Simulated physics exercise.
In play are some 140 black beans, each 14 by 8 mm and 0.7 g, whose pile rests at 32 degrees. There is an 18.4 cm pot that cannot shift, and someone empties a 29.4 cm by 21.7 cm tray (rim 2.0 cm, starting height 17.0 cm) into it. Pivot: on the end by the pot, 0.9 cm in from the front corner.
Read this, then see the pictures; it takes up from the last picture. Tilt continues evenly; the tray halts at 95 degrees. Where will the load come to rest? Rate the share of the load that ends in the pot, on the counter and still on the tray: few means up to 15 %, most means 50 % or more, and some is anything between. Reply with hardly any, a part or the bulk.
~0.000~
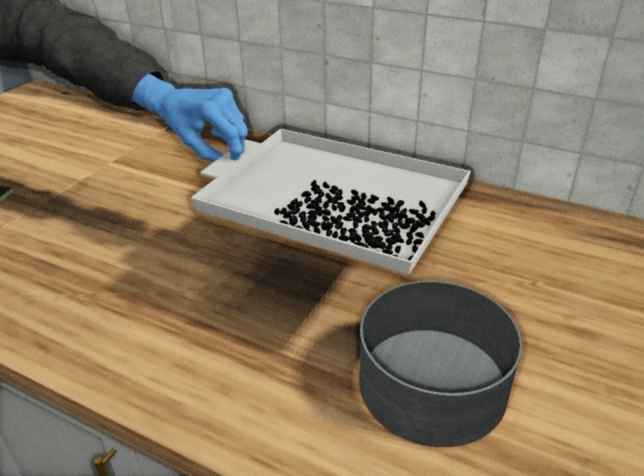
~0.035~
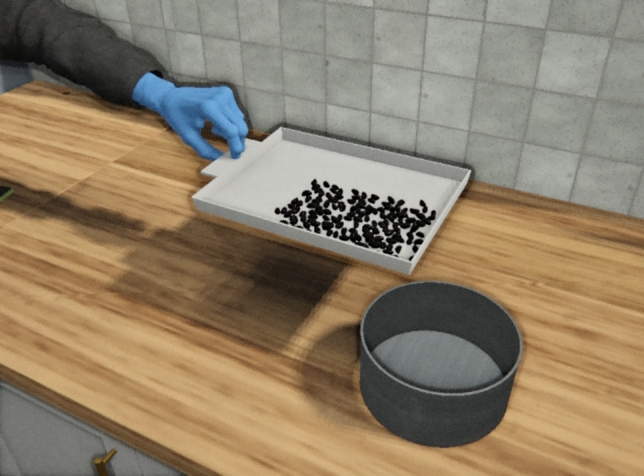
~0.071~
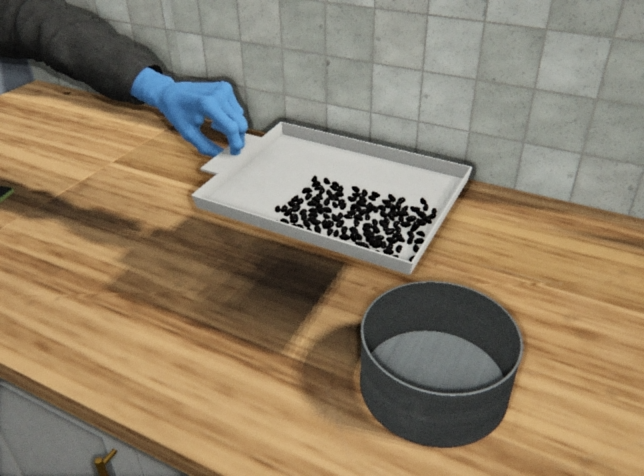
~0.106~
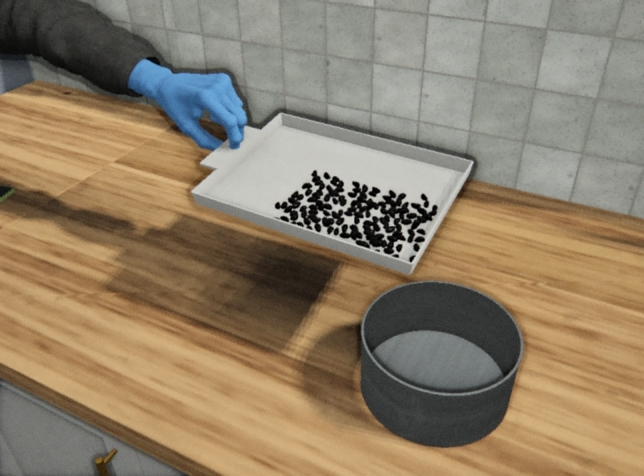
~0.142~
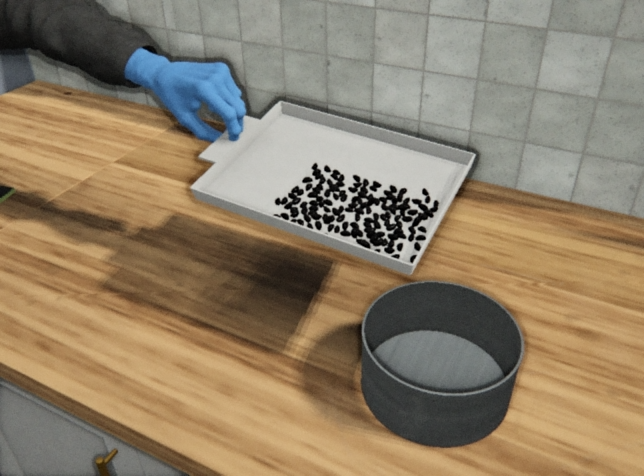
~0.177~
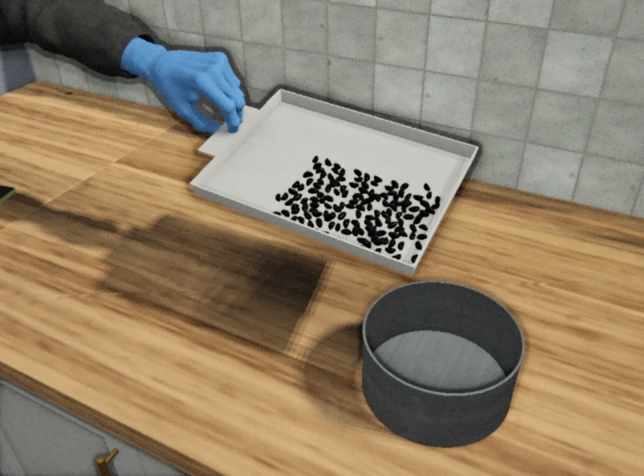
Pot: The bulk; counter: A part; tray: Hardly any.
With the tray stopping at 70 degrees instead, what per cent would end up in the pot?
In that case it comes to about 35 in a hundred.
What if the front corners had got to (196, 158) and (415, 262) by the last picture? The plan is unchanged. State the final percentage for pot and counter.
Final per cent - pot 90, counter 10.
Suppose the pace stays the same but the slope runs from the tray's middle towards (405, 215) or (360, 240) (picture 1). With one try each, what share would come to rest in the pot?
55 and 95 %.
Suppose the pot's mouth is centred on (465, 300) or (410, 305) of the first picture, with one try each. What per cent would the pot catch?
Try one: ~ 0 %; try two: ~ 45 %.
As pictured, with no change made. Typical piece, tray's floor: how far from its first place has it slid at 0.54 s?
Some 2 cm.
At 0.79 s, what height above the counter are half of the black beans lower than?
I'd put it near 22 cm.
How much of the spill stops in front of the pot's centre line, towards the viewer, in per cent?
About 100 percent of the spill.
Then, at 0.54 s, tilt 52 degrees; the tray holds 100 %, the pot 0 %.
After 0.79 s, tilt 80 degrees; the tray holds 100 %, the pot 0 %.
After 1.14 s, tilt 95 degrees; the tray holds 5 %, the pot 60 %.
By 2.2 s all is still; pot 70 %, counter 30 %, tray 0 %.
